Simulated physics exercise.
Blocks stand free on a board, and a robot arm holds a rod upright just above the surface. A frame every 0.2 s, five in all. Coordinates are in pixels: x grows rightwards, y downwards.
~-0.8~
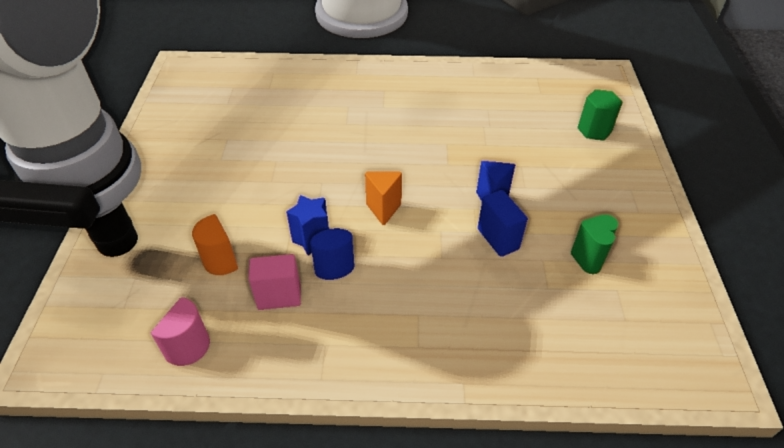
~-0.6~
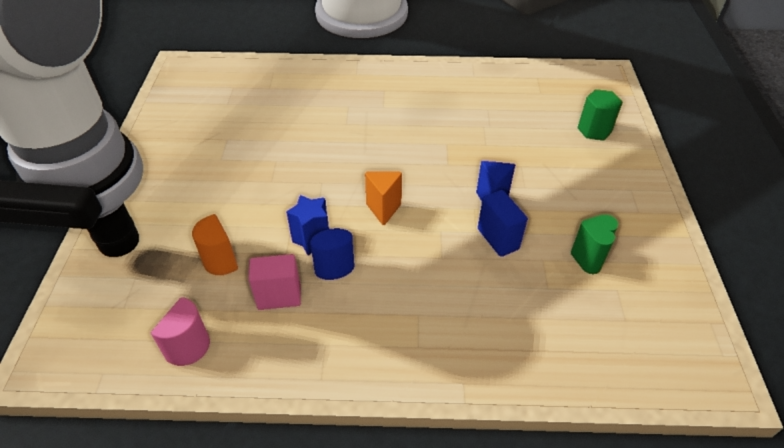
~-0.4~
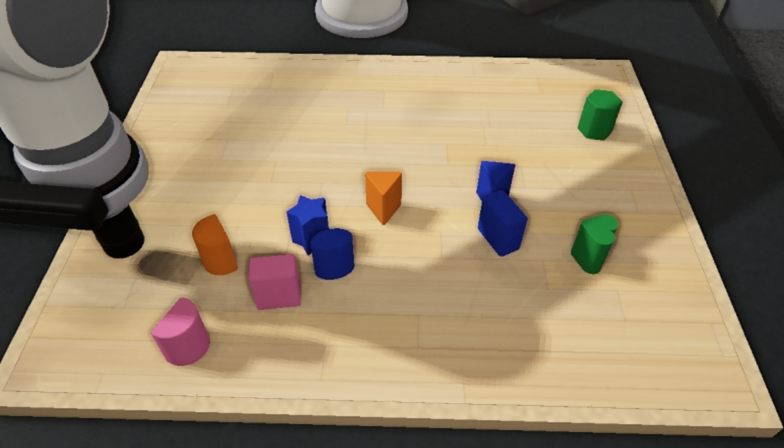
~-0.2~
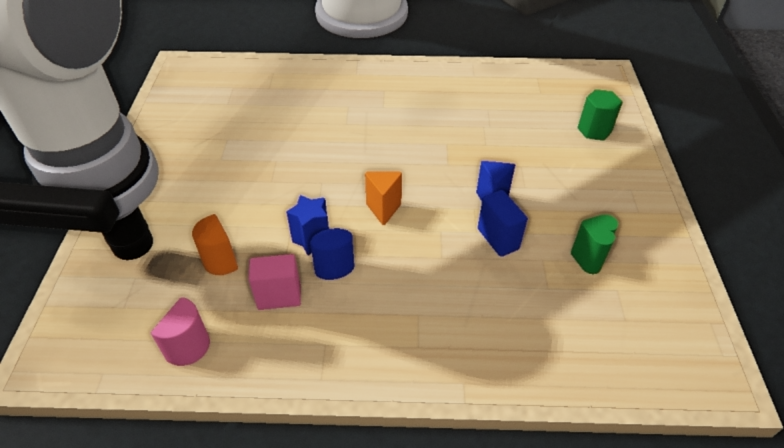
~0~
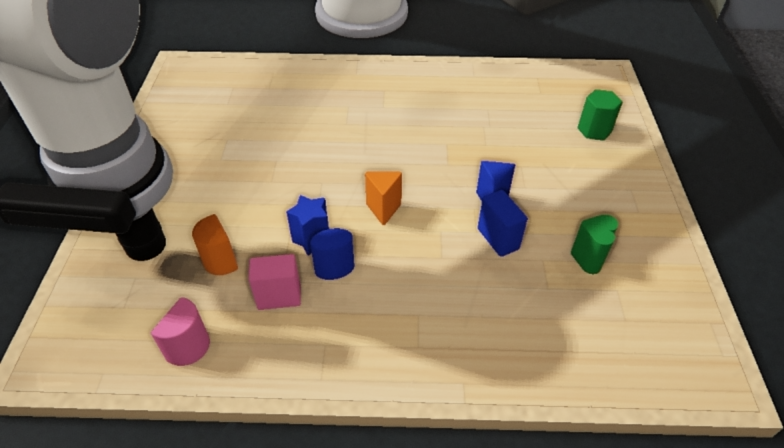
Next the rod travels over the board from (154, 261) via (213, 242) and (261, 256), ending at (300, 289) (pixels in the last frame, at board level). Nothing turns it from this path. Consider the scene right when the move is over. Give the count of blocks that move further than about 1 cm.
Two blocks move.
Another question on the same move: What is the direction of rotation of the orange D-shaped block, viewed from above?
The block turns clockwise.
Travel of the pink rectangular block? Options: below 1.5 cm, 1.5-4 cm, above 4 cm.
It will move more than 4 cm.
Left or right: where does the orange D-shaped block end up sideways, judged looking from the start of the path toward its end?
Side: Right.
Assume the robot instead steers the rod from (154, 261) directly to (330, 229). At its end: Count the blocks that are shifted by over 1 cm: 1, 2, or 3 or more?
It should be two.
The first path, step by step. One third of the way, rod at (210, 227); orange D-shaped block at (226, 230), turned 45° clockwise.
Two thirds of the way, rod at (258, 242); orange D-shaped block at (255, 254), turned 110° clockwise; pink rectangular block at (276, 275).
At the end, rod at (297, 275); orange D-shaped block at (287, 291), turned 140° clockwise; pink rectangular block at (293, 322), turned 25° clockwise; blue oval block in place.
